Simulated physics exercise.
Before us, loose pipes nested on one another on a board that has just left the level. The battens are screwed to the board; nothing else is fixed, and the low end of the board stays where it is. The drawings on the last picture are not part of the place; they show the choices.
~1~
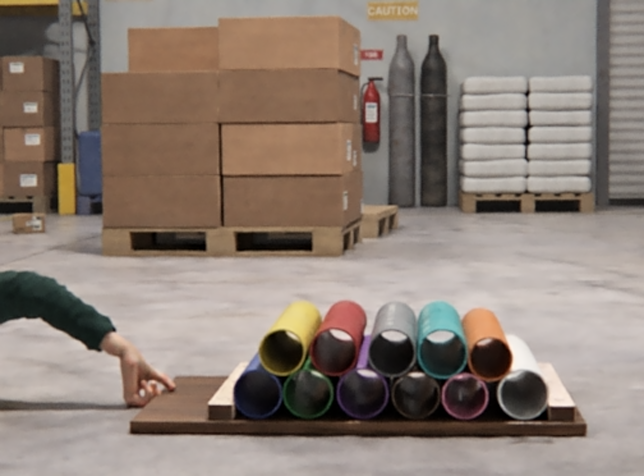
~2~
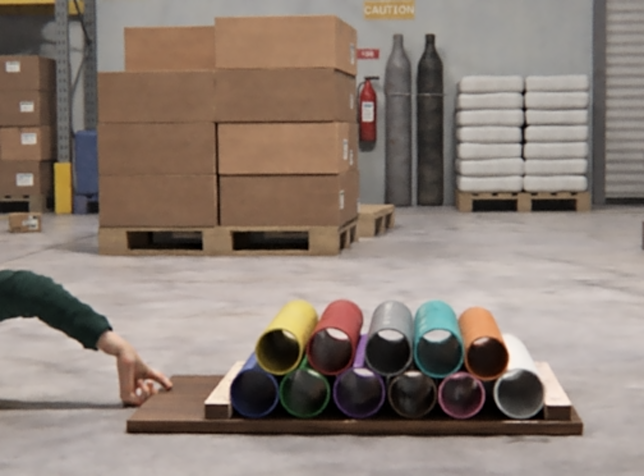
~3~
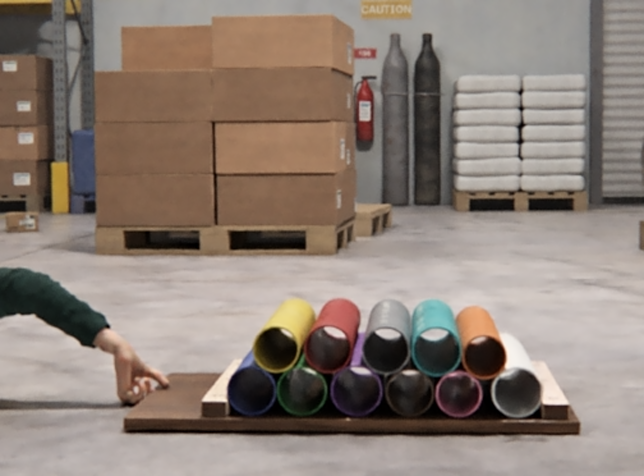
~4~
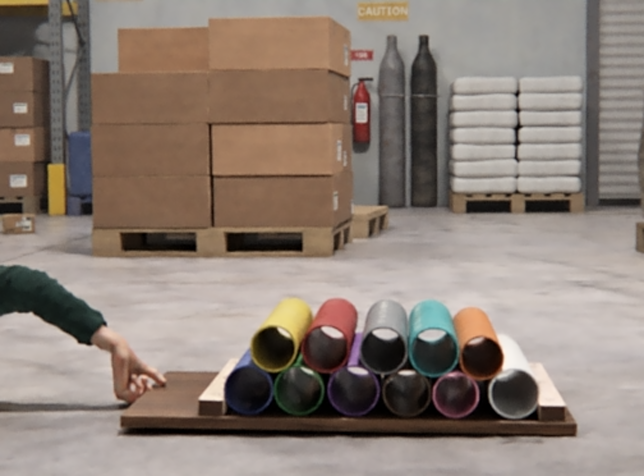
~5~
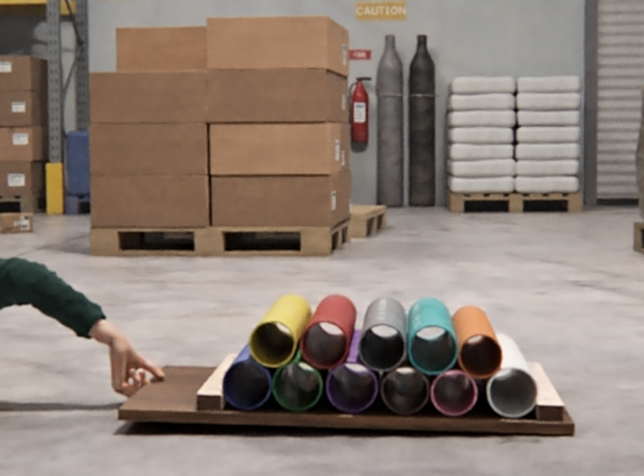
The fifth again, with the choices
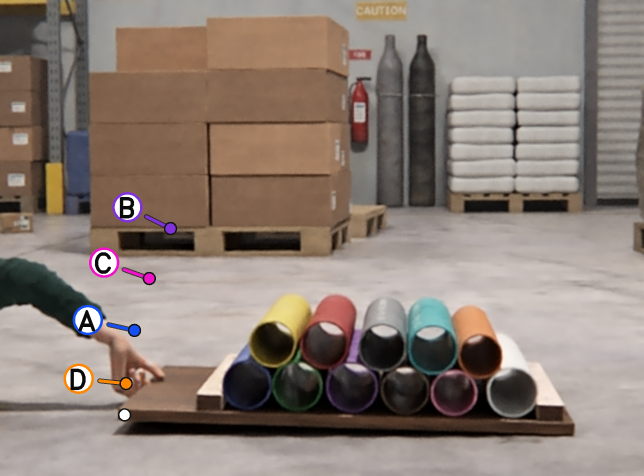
In a warehouse, a hand in a dark green sleeve gripped the left end of a brown board stacked with colourful pipes between wooden battens, then raised that end very slightly as the view shifted a little.
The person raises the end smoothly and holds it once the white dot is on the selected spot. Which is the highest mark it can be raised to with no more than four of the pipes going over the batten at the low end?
Raise it to B.
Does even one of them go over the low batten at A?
No, at A.
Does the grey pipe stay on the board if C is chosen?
The grey pipe: Yes.
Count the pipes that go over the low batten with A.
It comes to none.
On the copy, A at (134, 331); B at (170, 229); C at (149, 279); D at (126, 384); the white dot at (124, 415).
On B. First, board at 18°.
Then, board at 27°.
Finally, board at 27°, three over the low batten (orange, grey, turquoise).
By contrast, A none over the low batten; C none over the low batten; D none over the low batten.
